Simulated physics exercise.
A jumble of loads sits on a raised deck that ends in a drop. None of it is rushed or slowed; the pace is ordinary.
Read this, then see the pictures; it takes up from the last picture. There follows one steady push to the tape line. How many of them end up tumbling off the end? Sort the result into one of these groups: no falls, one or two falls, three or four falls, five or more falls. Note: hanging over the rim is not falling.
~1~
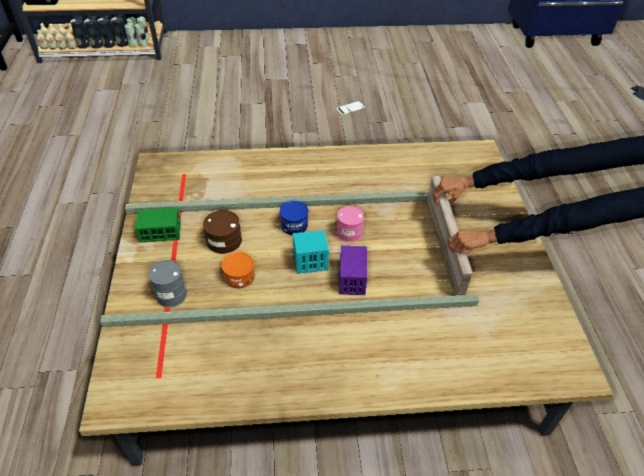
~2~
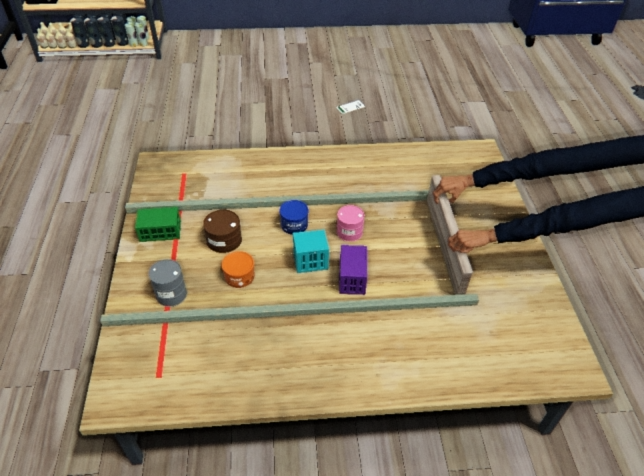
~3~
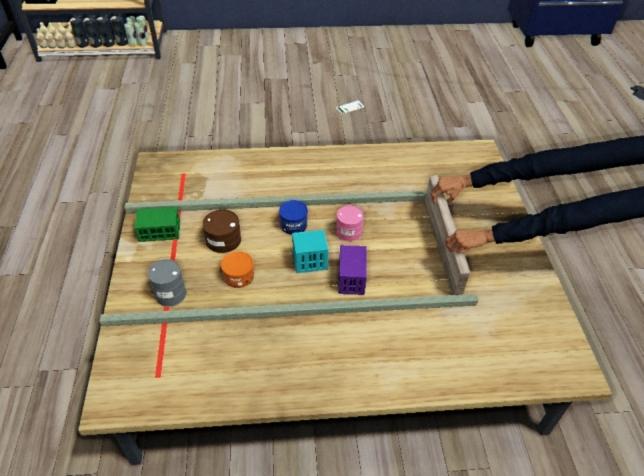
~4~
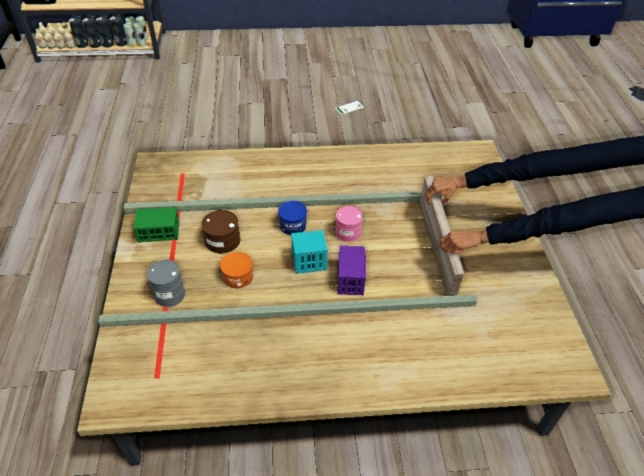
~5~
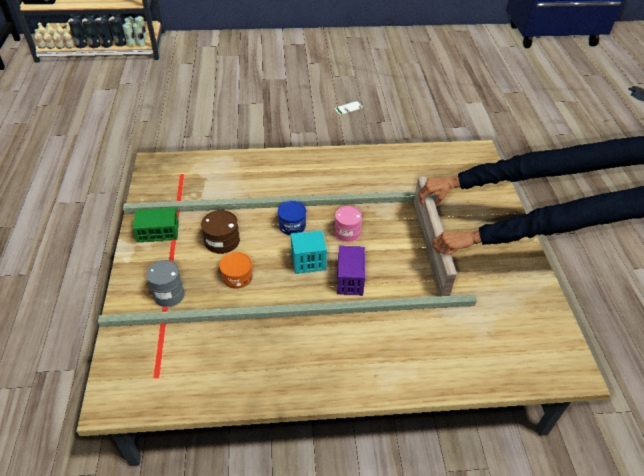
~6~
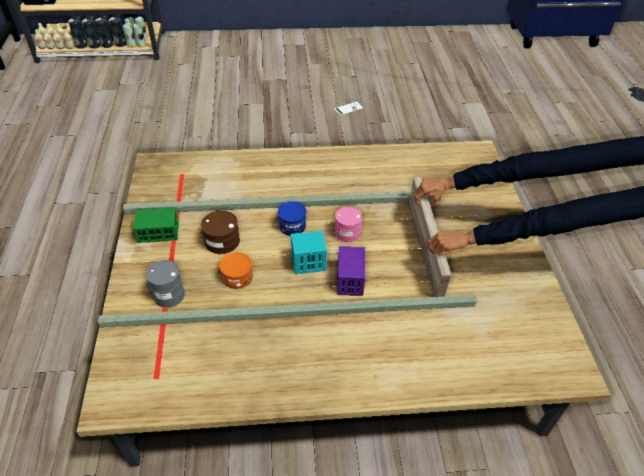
One or two falls.
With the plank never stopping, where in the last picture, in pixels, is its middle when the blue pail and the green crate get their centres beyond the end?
(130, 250) and (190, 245), more or less.
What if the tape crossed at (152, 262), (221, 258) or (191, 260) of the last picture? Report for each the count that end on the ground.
The three tries give 4, 0 and 0.
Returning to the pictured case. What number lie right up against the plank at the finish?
3 end up touching it.
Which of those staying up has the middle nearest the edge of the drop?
Grey canister.
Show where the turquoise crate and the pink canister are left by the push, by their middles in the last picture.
(143, 254) and (158, 234).
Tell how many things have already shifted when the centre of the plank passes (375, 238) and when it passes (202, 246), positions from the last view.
Moved so far: 0, later 8.
Soon after, none off yet; green crate at rest near (156, 225); grey canister at rest near (166, 284); brown canister at rest near (221, 232).
Then, none off yet; green crate moved a little near (143, 223); grey canister moved about its own width near (146, 289); brown canister moved about its own width near (174, 234).
At rest, the number that fall off is one or two; fallen, green crate.
